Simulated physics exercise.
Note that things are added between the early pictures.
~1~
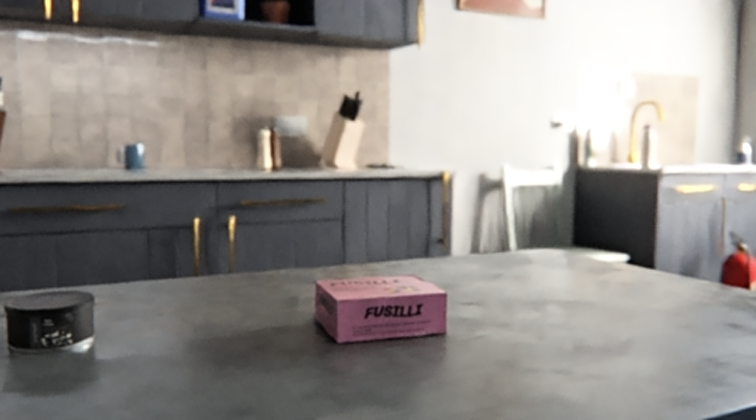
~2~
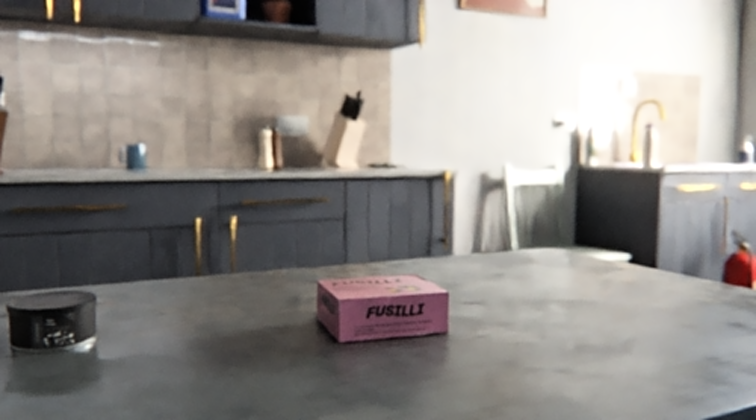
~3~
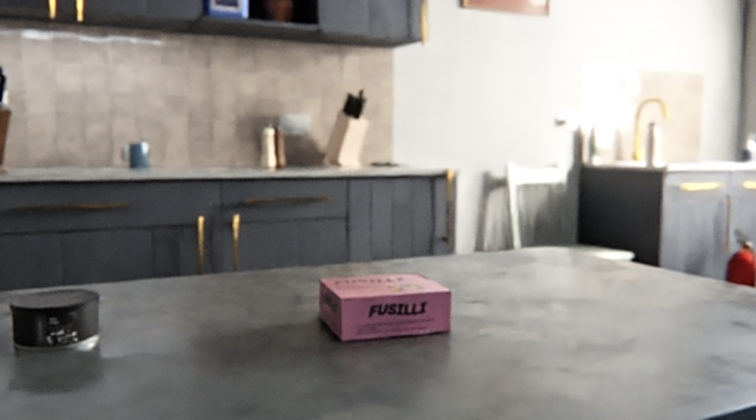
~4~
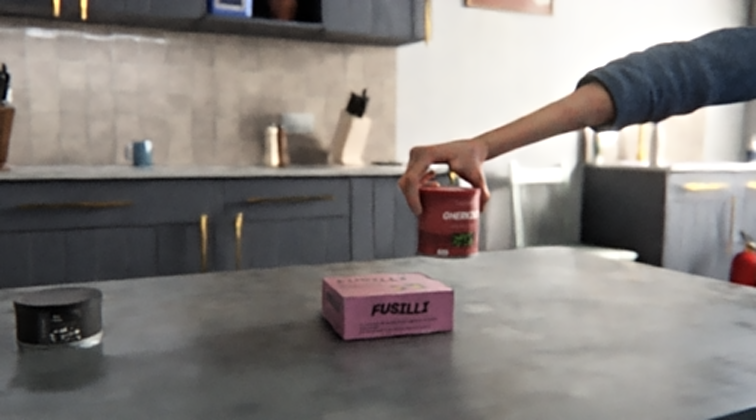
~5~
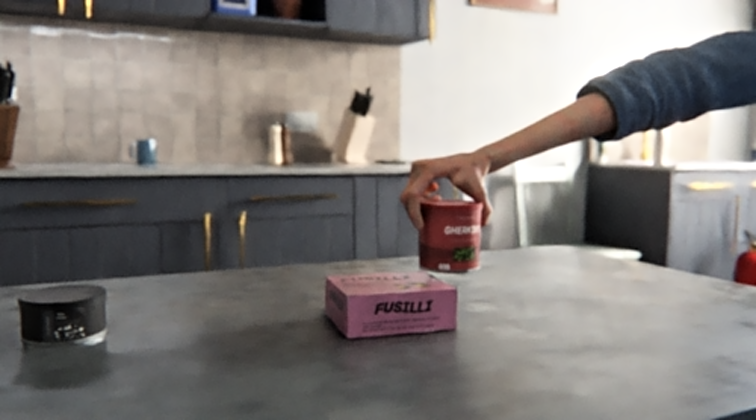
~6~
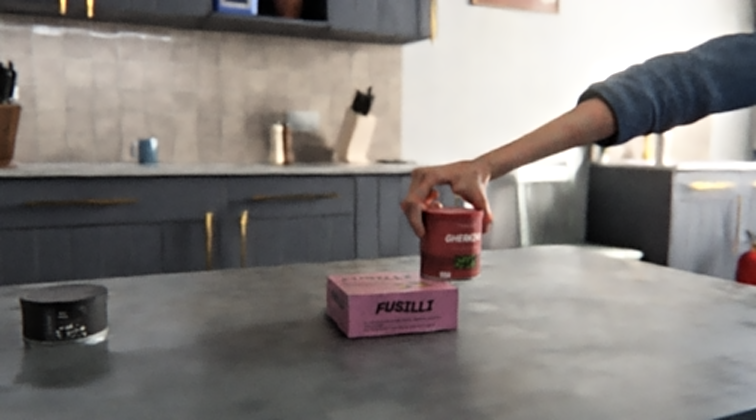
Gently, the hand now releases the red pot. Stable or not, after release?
Not stable.
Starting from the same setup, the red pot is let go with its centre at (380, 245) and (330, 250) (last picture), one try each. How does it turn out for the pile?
Attempt one, the pile survives; attempt two, it falls over.
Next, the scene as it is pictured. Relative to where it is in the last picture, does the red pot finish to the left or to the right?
That would be the viewer's right.
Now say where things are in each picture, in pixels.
The last thing is not in view yet; pink packet (379, 306), in the first frame.
The last thing is not in view yet; pink packet (381, 305), in the second frame.
The last thing is not in view yet; pink packet (383, 304), in the third frame.
Still above its spot; red pot (448, 222); pink packet (385, 303), in the fourth frame.
Still above its spot; red pot (450, 235); pink packet (389, 302), in the fifth frame.
Set down, still held; red pot (451, 242); pink packet (390, 301), in the sixth frame.
Then, 0.20 s past the last view, red pot rocked 14° from its first pose near (458, 247).
Then, 0.30 s past the last view, red pot now fallen.
Then, 0.40 s past the last view, things are still on the move.
Finally, fallen, red pot; the other 2 still in place. Final places as the last picture's camera would see them, red pot near (494, 282). The pile gives way.
